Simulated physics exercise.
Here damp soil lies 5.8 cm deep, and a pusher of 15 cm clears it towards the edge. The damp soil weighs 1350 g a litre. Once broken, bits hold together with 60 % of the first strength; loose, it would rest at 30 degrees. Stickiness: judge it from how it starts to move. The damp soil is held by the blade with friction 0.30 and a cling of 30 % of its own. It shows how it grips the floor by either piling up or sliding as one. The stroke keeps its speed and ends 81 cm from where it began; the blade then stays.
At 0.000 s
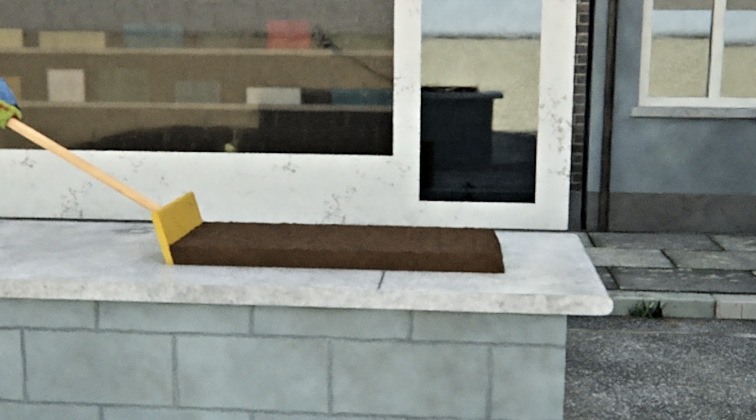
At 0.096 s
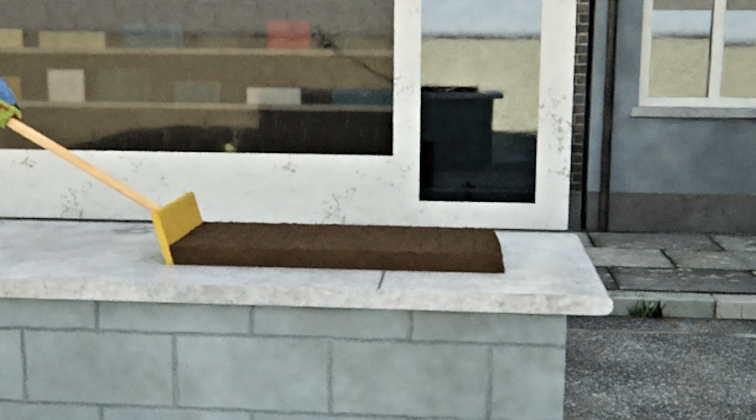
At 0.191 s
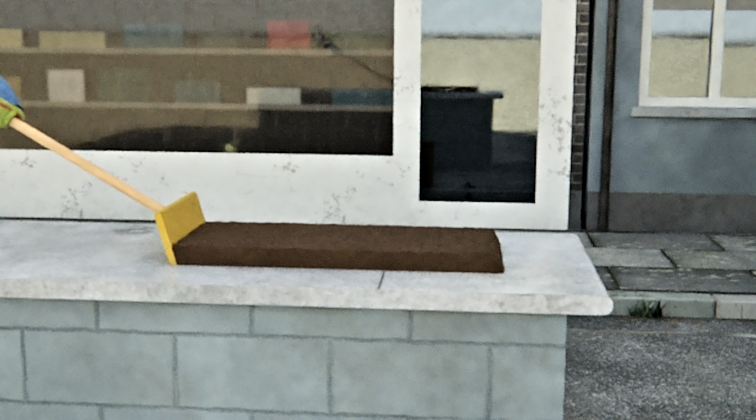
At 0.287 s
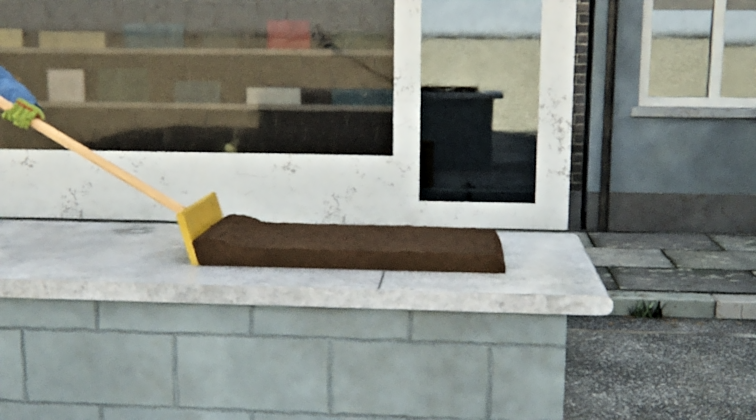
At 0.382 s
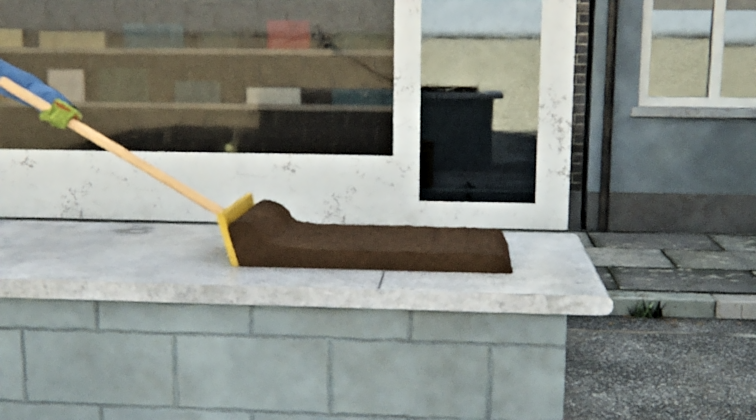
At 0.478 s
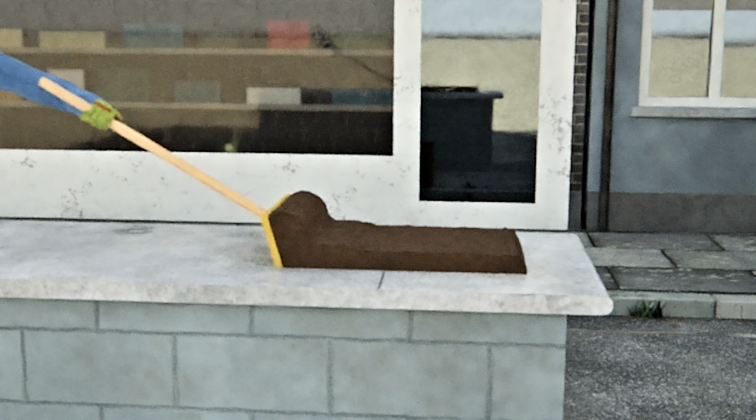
On a stone ledge outside a shop window, a gloved hand pushing a yellow blade rightward, dark soil bunching into a mound.
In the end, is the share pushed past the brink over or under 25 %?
I'd say it lands beyond the 25 % mark.
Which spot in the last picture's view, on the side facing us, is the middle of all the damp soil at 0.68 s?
Position: About (459, 256).
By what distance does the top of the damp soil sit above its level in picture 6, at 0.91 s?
The difference comes to roughly 0 cm.
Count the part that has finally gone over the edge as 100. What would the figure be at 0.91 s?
Estimate: 20 %.
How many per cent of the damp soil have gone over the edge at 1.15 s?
About 30 %.
After 0.68 s, 0 % has gone over the edge.
After 0.91 s, 9 % has gone over the edge.
After 1.15 s, 29 % has gone over the edge.
After 1.39 s, 37 % has gone over the edge.
After 2.09 s, at the end, 37 % has gone over the edge.
